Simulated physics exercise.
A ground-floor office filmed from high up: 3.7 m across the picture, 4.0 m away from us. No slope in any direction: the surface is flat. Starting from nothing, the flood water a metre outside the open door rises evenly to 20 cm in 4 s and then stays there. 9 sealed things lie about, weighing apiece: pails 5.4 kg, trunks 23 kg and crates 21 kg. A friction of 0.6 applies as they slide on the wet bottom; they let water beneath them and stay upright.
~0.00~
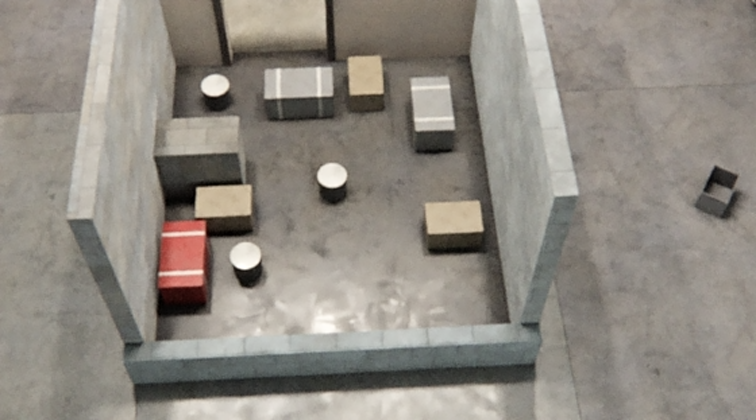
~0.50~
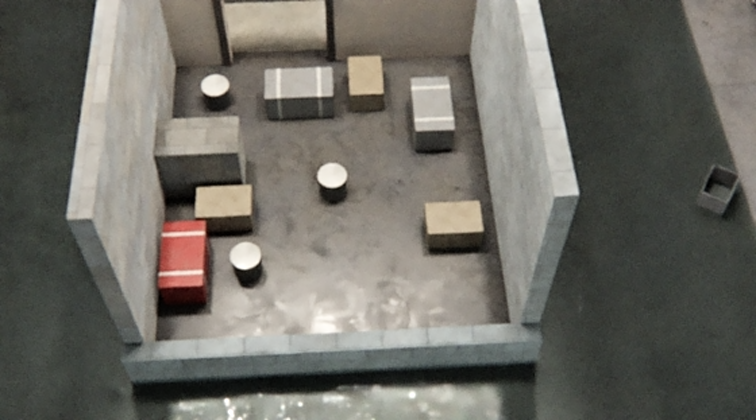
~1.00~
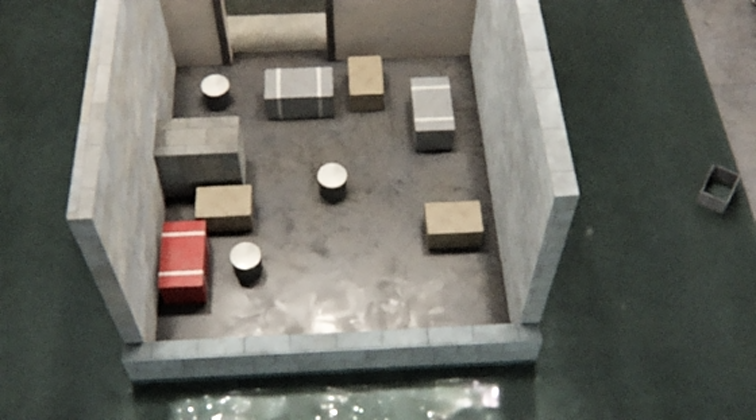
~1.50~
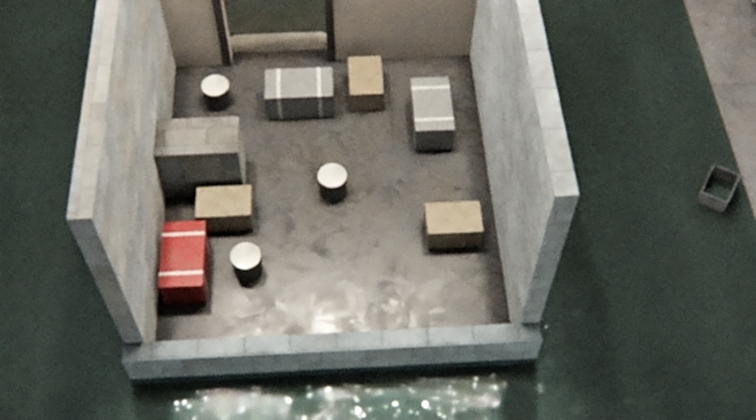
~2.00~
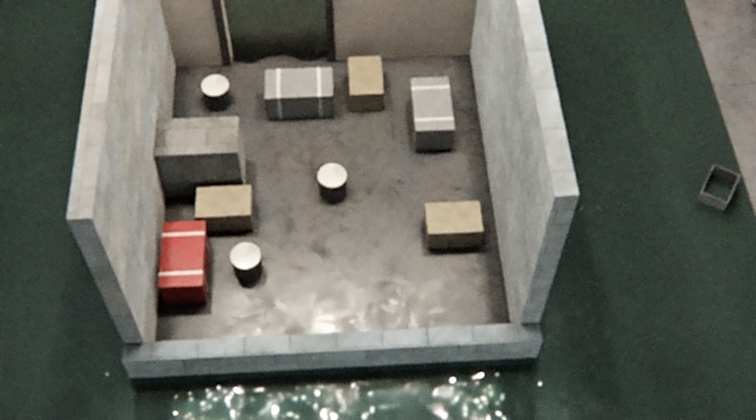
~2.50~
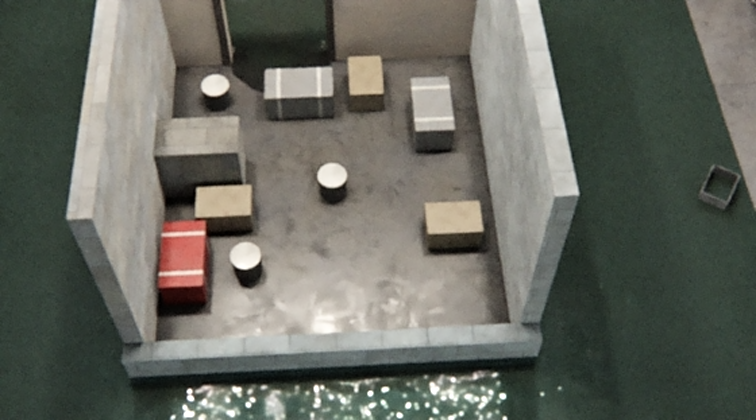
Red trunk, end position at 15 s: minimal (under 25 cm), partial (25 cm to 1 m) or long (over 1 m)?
Result: Short displacement.
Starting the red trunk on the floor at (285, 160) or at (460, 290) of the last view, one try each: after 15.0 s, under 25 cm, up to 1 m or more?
Goes far off, then goes far off.
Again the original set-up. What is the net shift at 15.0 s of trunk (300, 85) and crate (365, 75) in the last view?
In turn: 100 cm, 60 cm.
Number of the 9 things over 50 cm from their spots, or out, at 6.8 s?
Tally at that time: 2.
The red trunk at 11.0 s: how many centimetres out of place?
About 30 cm out of place.
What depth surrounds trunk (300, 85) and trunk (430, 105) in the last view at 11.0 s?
Roughly 12 and 5 cm.
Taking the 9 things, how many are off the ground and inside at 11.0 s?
Total: 7.
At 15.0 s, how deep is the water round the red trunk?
Near 12 cm deep.
After 3.5 s the red trunk is near (182, 253), 0.0 m from its start, aground; 0 afloat.
After 6.8 s the red trunk is near (182, 253), 0.0 m from its start, aground; 1 afloat.
After 11.0 s the red trunk is near (205, 242), 0.3 m from its start, afloat; 7 afloat.
After 15.0 s the red trunk is near (239, 222), 0.7 m from its start, afloat; 9 afloat.
